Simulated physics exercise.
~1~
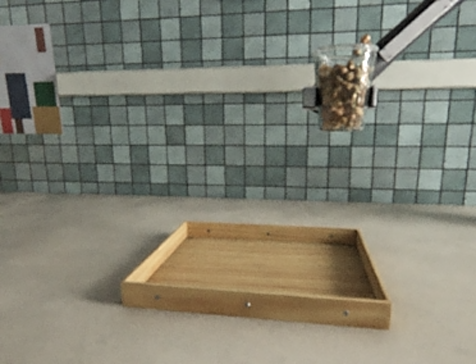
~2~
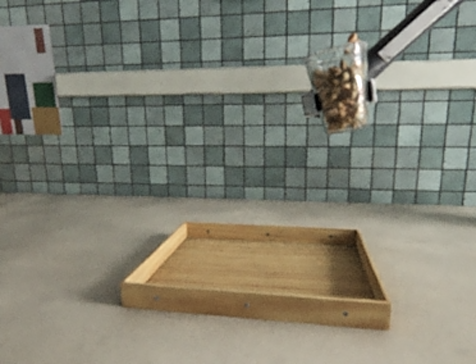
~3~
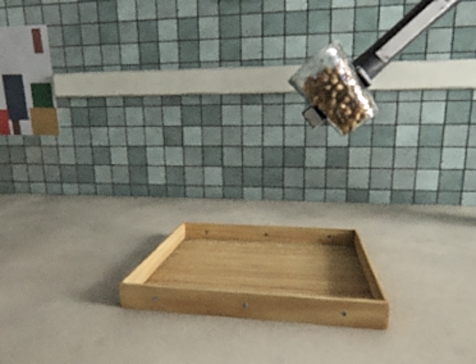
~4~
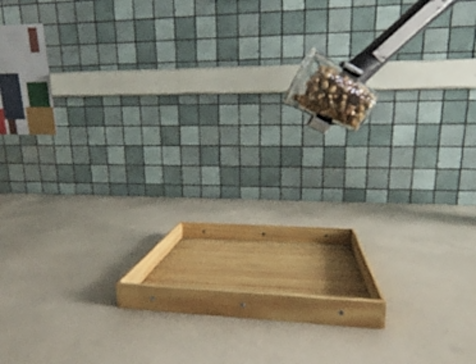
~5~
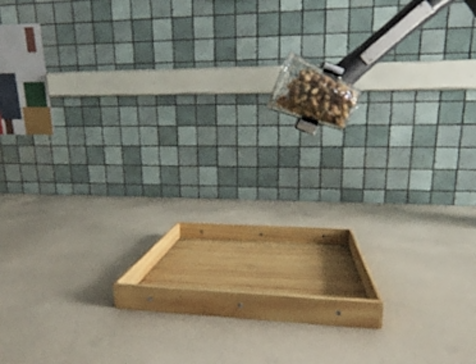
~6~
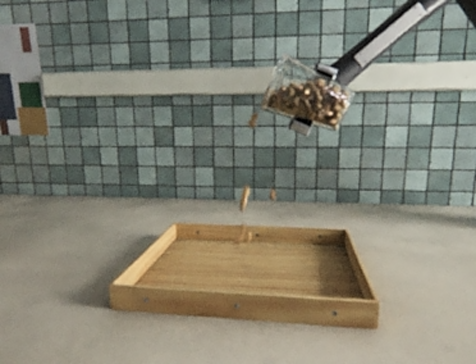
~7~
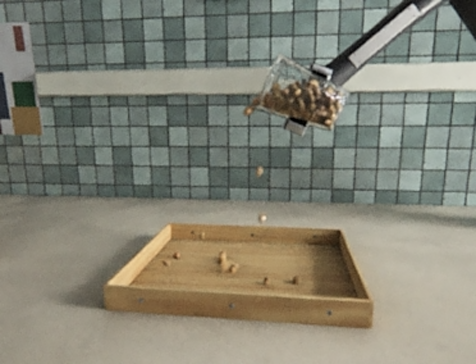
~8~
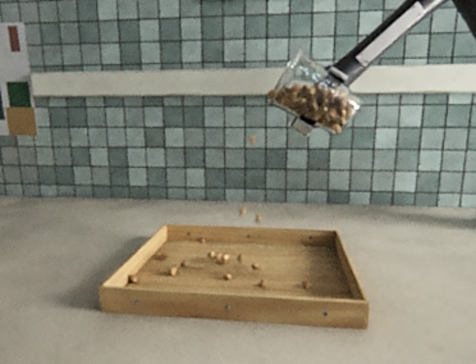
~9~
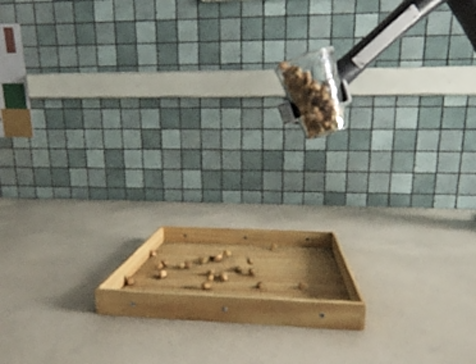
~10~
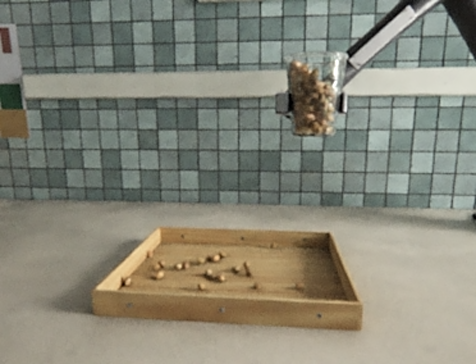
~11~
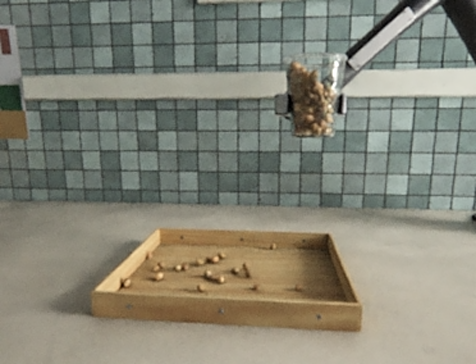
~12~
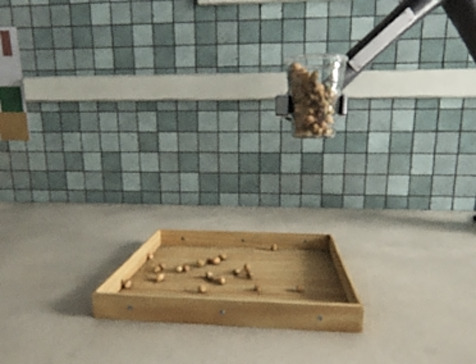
The footage shows a robot arm holding a clear tumbler of dried beans above a wooden tray, tilting it to the left until some beans fall and scatter across the tray, then turning it upright again and holding it still, with most beans remaining inside.
